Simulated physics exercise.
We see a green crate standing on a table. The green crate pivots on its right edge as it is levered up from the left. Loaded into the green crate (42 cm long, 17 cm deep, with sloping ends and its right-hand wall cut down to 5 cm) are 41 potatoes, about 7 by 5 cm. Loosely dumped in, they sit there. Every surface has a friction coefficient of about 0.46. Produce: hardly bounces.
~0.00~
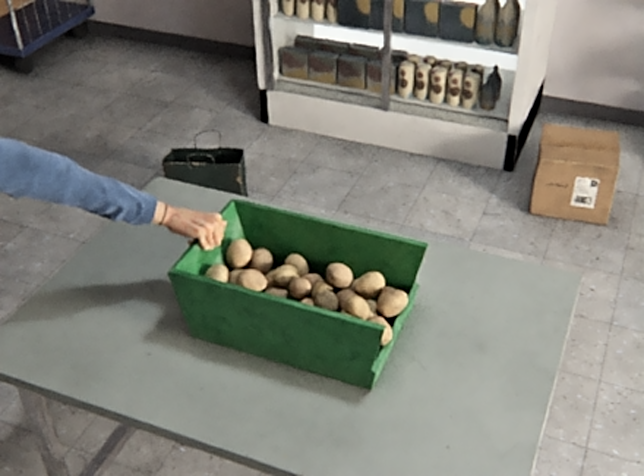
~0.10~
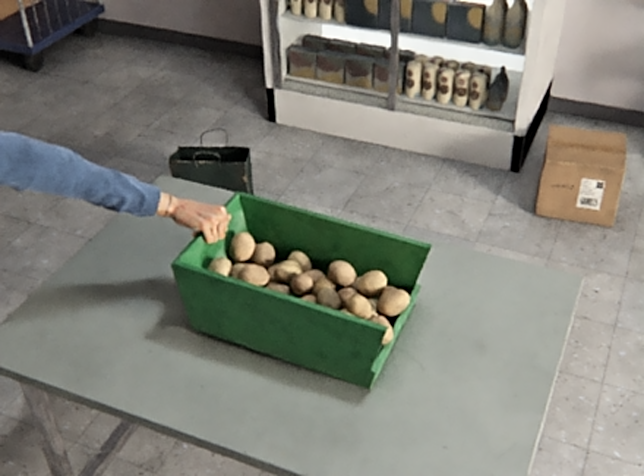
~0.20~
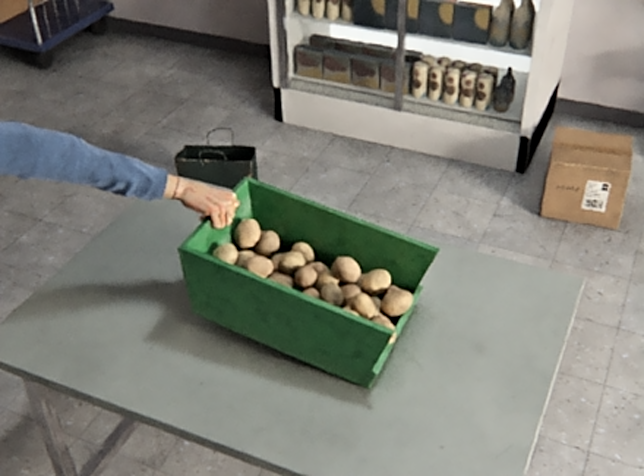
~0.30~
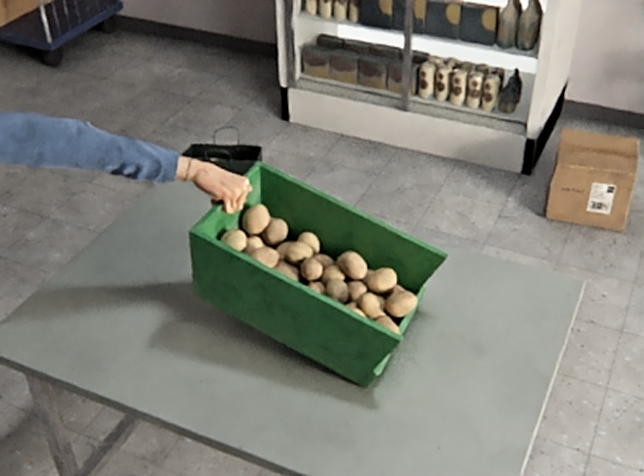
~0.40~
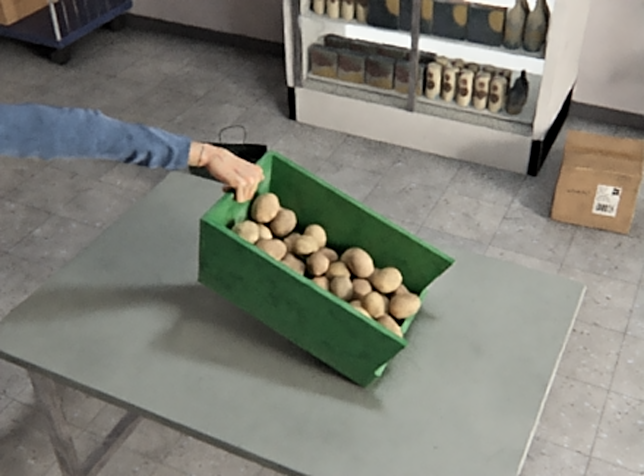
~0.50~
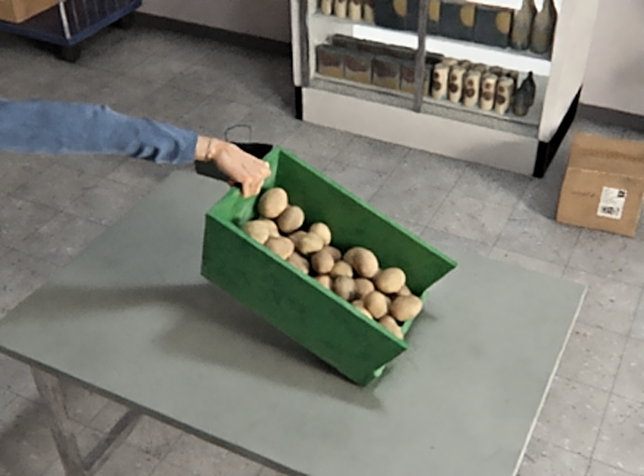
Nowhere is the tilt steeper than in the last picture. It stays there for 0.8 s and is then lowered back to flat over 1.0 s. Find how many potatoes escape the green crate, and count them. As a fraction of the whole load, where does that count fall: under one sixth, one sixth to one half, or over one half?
Most likely the spill will come to beneath a sixth of the pieces.
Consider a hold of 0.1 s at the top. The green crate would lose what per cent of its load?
In that case the green crate sheds 0 percent of its load.
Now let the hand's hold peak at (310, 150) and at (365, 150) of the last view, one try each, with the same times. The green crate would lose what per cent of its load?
The green crate would lose 40 per cent in the first try and 60 per cent in the second.
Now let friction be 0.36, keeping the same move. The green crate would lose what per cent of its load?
Then the green crate sheds 10 per cent of its load.
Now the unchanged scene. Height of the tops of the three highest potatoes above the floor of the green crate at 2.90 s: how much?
It stands close to 11 cm high.
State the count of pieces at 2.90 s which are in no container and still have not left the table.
About 1.
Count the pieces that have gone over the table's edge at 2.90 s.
About 0.
After 0.88 s, tilt 23°; green crate 41 in, 0 out.
After 1.37 s, tilt 23°; green crate 40 in, 1 out.
After 2.04 s, tilt 4°; green crate 40 in, 1 out.
Outcome (at 2.90 s), green crate 40 in, 1 out. Asked share, 1 of 41, 2 per cent.
